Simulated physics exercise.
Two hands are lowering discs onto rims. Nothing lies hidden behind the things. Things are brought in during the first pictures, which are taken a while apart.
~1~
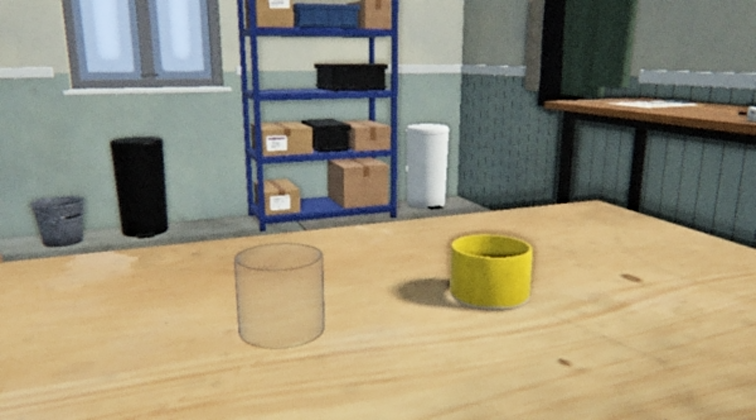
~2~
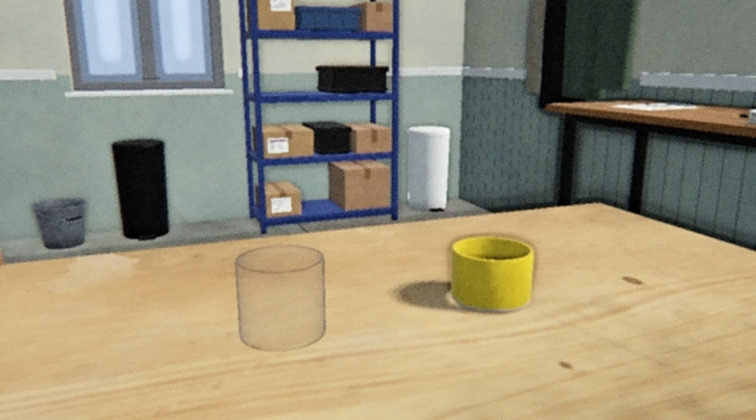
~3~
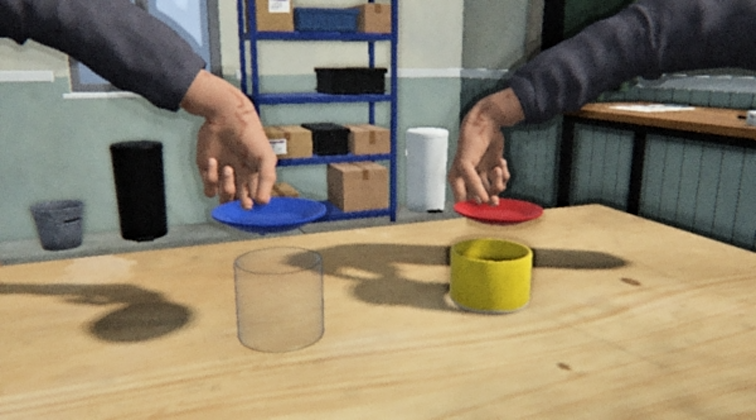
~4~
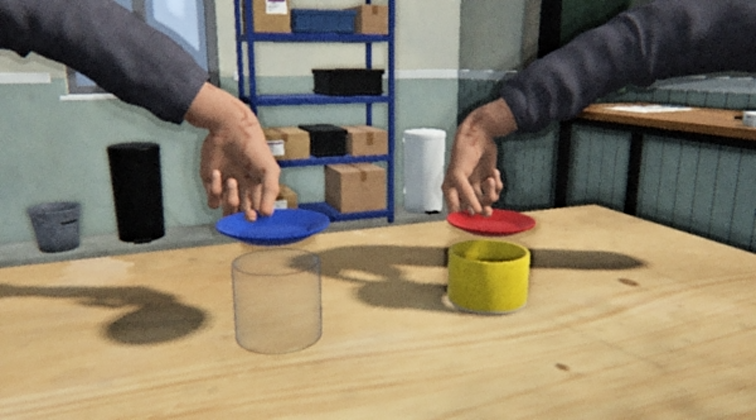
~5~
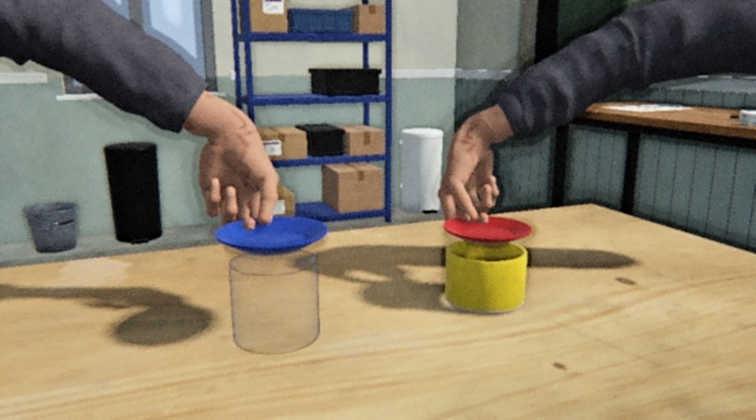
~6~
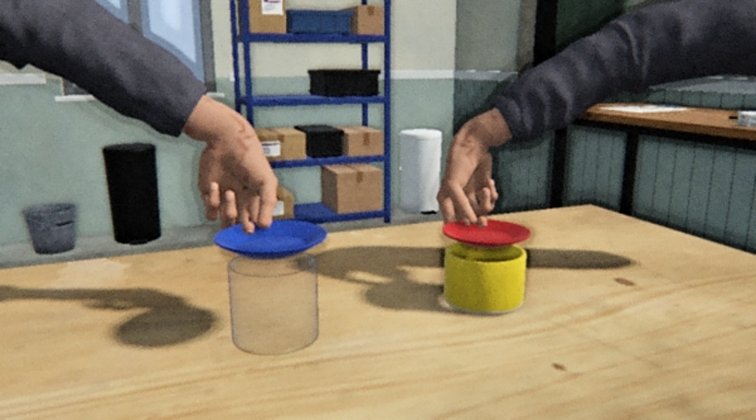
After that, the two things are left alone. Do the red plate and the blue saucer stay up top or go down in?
Answer: The red plate stays up top; the blue saucer stays up top.
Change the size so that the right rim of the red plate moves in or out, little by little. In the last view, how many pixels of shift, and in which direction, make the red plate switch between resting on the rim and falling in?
Shift: 4 pixels, leftwards.
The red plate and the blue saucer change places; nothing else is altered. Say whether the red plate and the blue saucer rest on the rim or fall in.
Once moved, the red plate does not fall in; as for the blue saucer, it does not fall in.
Then, 0.10 s after the last picture, red plate moving near (485, 246); blue saucer moved a little near (272, 255).
Then, 0.28 s after the last picture, red plate sitting on the rim near (485, 245); blue saucer sitting on the rim near (272, 254).
At rest, the red plate works as a lid, near (485, 245); the blue saucer works as a lid, near (272, 254).
